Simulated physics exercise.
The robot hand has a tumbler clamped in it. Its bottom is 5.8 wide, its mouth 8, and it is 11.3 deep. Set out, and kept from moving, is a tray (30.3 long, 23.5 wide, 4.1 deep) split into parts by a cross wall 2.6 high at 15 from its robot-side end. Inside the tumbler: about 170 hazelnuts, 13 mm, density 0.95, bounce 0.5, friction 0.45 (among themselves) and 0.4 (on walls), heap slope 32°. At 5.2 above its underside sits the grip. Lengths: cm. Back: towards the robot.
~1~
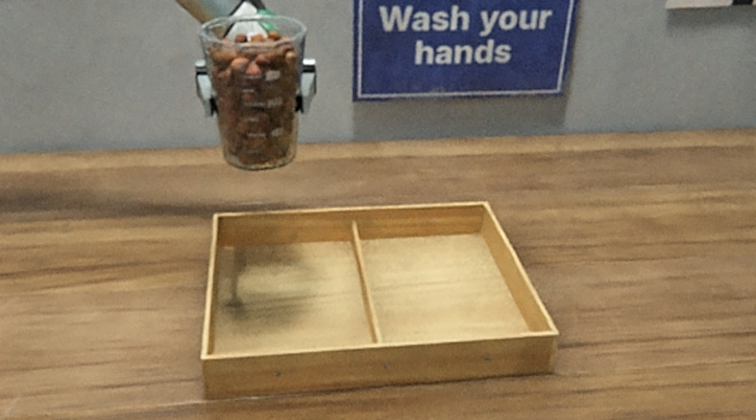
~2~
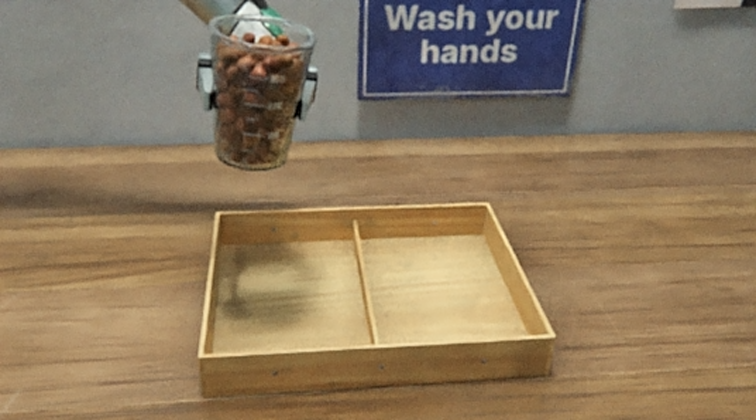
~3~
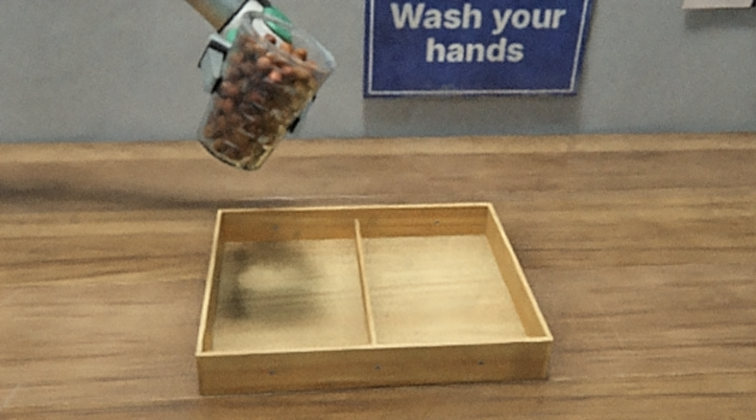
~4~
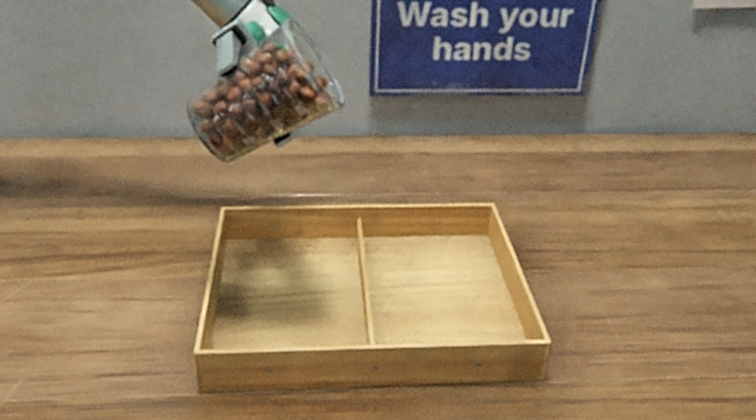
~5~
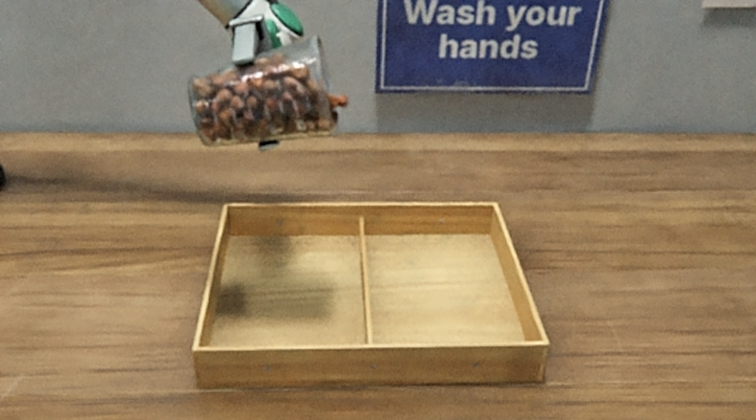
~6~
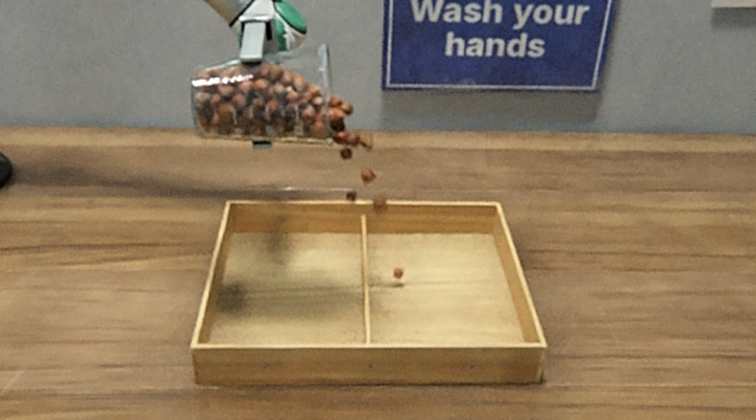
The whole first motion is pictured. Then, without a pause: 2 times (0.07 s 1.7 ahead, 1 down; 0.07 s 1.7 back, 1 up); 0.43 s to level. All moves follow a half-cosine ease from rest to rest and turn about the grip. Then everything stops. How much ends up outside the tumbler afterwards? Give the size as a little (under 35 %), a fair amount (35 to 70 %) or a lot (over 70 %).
A fair amount.
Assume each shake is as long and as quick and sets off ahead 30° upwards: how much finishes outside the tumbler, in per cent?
It comes to around 75 percent.
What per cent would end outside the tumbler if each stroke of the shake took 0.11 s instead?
It would come to roughly 45 %.
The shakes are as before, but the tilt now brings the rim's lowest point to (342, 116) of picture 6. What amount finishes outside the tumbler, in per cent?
Around 20 per cent of it.
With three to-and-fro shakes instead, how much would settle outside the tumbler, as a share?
About 55 per cent in that case.
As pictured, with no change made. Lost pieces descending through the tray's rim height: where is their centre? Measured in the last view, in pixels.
Roughly at (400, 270).
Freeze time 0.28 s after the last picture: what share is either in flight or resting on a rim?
Some 8 percent.
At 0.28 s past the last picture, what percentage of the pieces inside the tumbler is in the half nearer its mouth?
Roughly 65 per cent.
Then, 0.28 s later, tilted 86° forward, highest piece 23 above the table; 107 in the tumbler, 42 in the far-side part, 3 in the robot-side part, 14 in flight or on a rim.
Then, 0.57 s later, tilted 21° forward, highest piece 27 above the table; 85 in the tumbler, 72 in the far-side part, 6 in the robot-side part, 3 in flight or on a rim.
Then, 0.91 s later, level, highest piece 25 above the table; 85 in the tumbler, 75 in the far-side part, 6 in the robot-side part.
Then, 1.96 s later, level, highest piece 25 above the table; 85 in the tumbler, 75 in the far-side part, 6 in the robot-side part.
At rest, 85 in the tumbler, 75 in the far-side part, 6 in the robot-side part. That is 49 % outside the tumbler.
